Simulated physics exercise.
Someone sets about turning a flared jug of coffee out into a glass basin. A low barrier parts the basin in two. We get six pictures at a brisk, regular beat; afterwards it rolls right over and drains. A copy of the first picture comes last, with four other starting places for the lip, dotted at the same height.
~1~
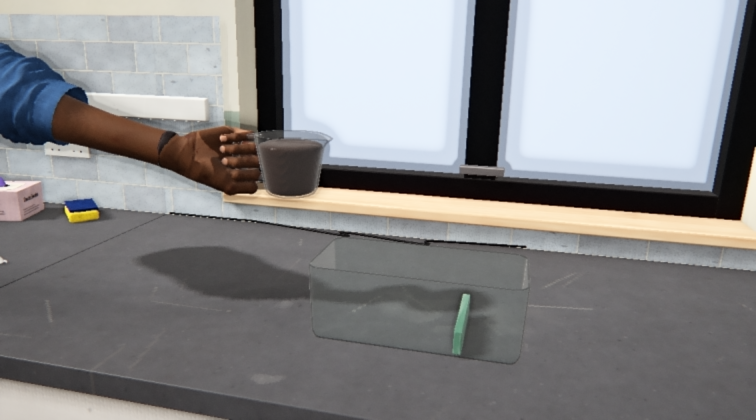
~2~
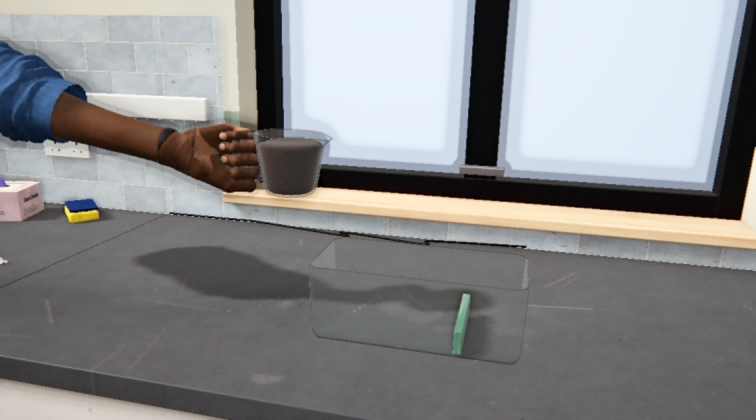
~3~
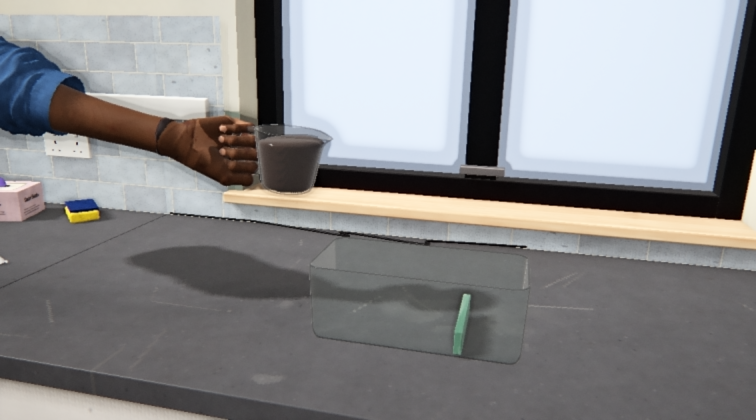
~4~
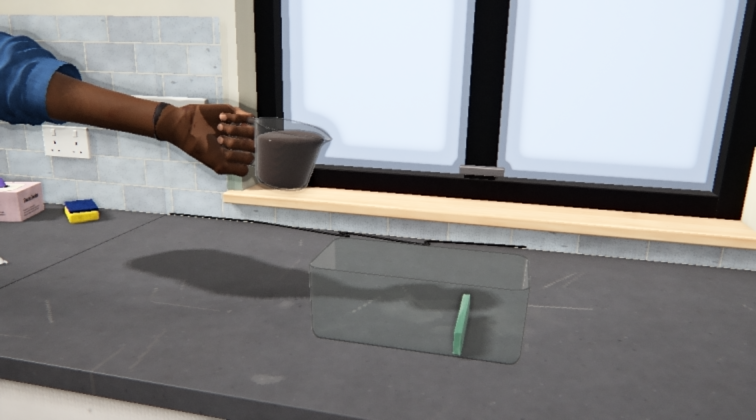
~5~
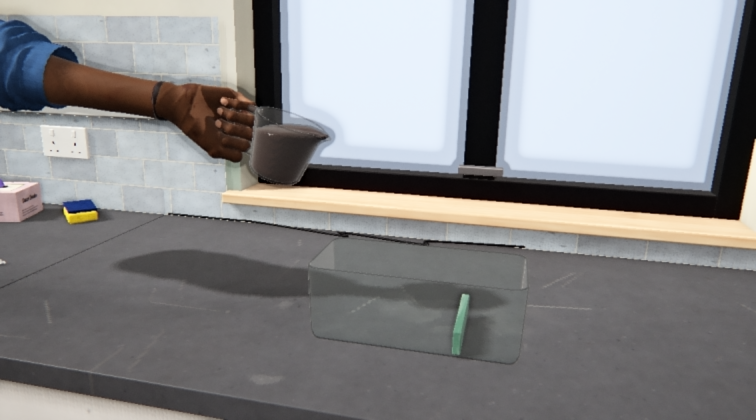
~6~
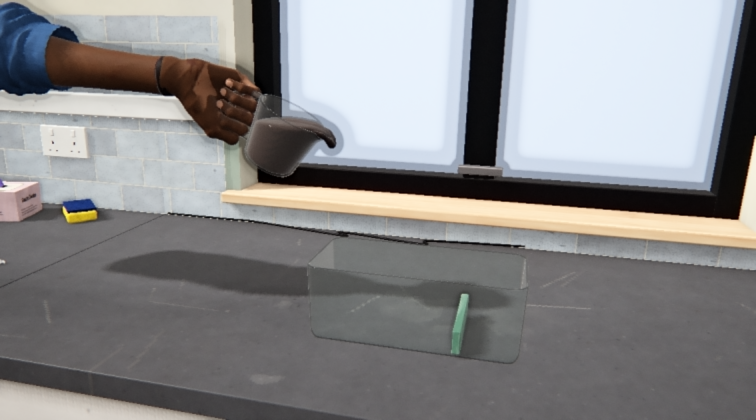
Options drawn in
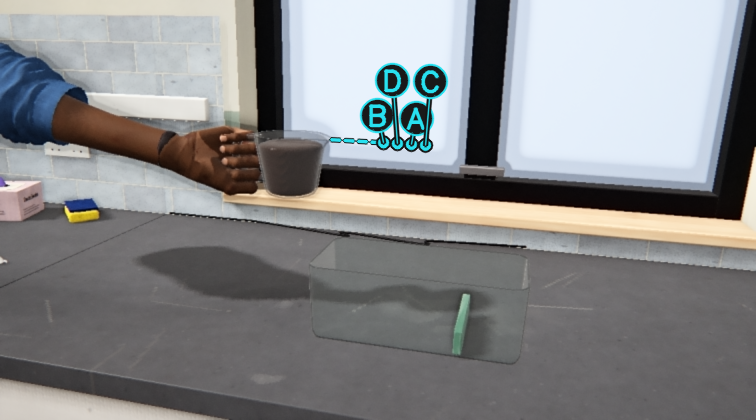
A hand held a flared jug of dark coffee above a glass basin with a low green barrier, then gradually tilted it to the right until the coffee just crept over the lip.
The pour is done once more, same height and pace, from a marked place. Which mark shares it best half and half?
D beats the others.
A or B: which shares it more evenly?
That is dot A.
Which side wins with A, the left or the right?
More ends on the right.
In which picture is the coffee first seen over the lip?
Picture 6.
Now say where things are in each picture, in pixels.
Upright, lip at (331, 139); basin from (312, 333) to (520, 363); top of the wall at (463, 312); nothing has left yet.
Upright, lip at (331, 139); nothing has left yet.
Tipped about 5°, lip at (331, 139); nothing has left yet.
Tipped about 11°, lip at (331, 139); nothing has left yet.
Tipped about 20°, lip at (329, 139); nothing has left yet.
Tipped about 30°, lip at (328, 139); coffee is over the lip, down to (332, 146).
On the marked copy, A at (411, 144); B at (383, 142); C at (425, 145); D at (397, 143).
Choosing A, about 27 % ends left of the wall and 70 % right of it; 3 % is lost outside.
Choosing B, about 86 % ends left of the wall and 10 % right of it; 3 % is lost outside.
Choosing C, about 34 % ends left of the wall and 60 % right of it; 6 % is lost outside.
Choosing D, about 53 % ends left of the wall and 44 % right of it; 3 % is lost outside.
